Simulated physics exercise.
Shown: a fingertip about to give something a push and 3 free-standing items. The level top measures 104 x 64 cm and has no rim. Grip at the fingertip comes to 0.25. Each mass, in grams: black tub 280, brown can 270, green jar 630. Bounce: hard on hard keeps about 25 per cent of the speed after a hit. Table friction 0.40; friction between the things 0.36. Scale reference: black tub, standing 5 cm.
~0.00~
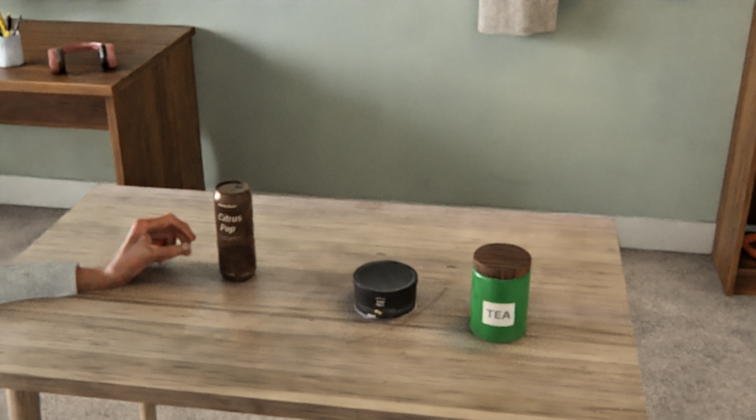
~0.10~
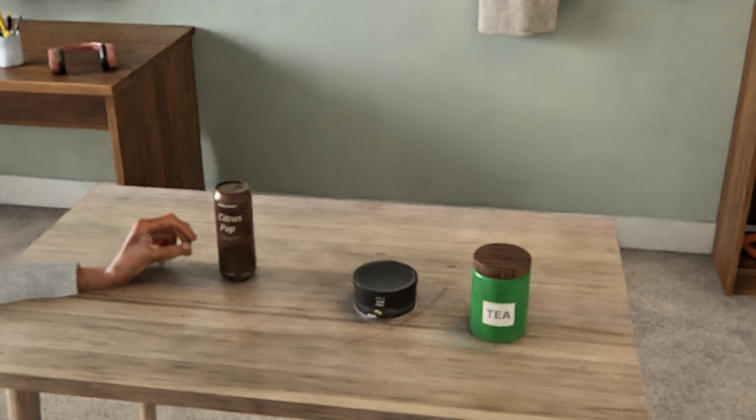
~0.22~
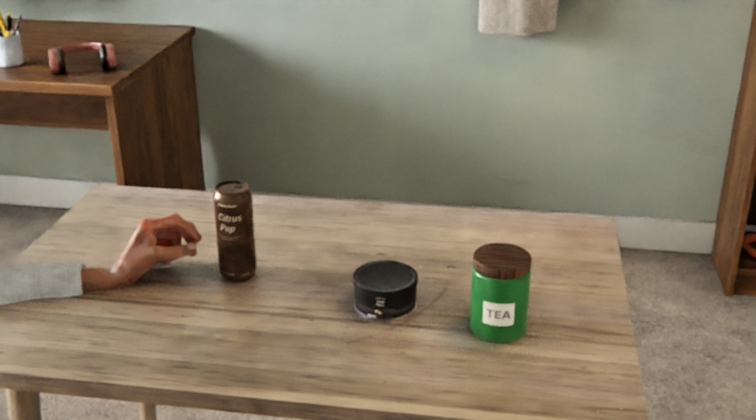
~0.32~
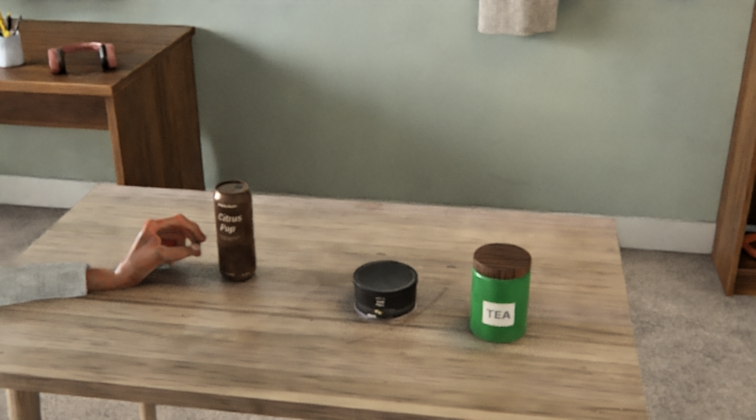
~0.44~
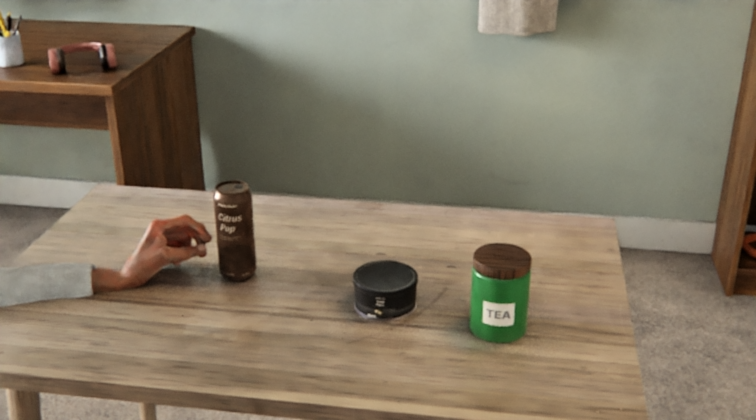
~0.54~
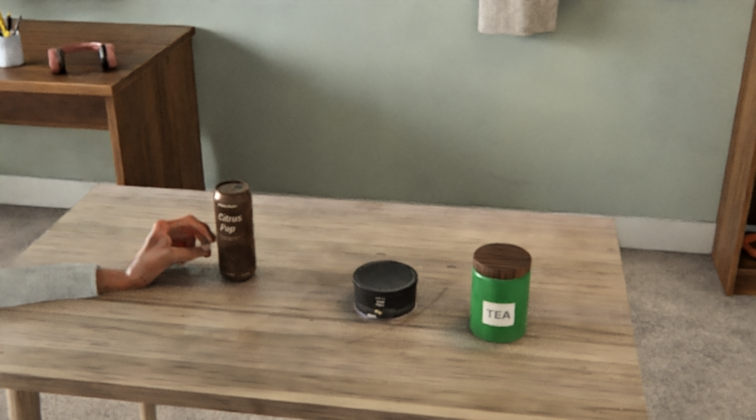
We see a brown can, a black tub and a green tea jar with a wooden lid standing on a wooden table, while a hand at the left moves slightly rightward toward the can and the objects stay still.
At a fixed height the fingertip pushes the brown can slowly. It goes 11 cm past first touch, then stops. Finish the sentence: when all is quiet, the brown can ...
... is still on its feet.
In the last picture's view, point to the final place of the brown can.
It ends up at about (300, 237).
After 0.94 s, 7 cm of travel; brown can slid 2 cm near (248, 233).
After 1.44 s, 11 cm of travel; brown can slid 6 cm near (272, 235).
After 1.84 s, 14 cm of travel; brown can slid 9 cm near (291, 236).
At rest (2.6 s), not toppled but over 5 cm from the start, brown can; the other 2 in place, give or take 5 cm. Seen from the same camera at the end, brown can near (300, 237).
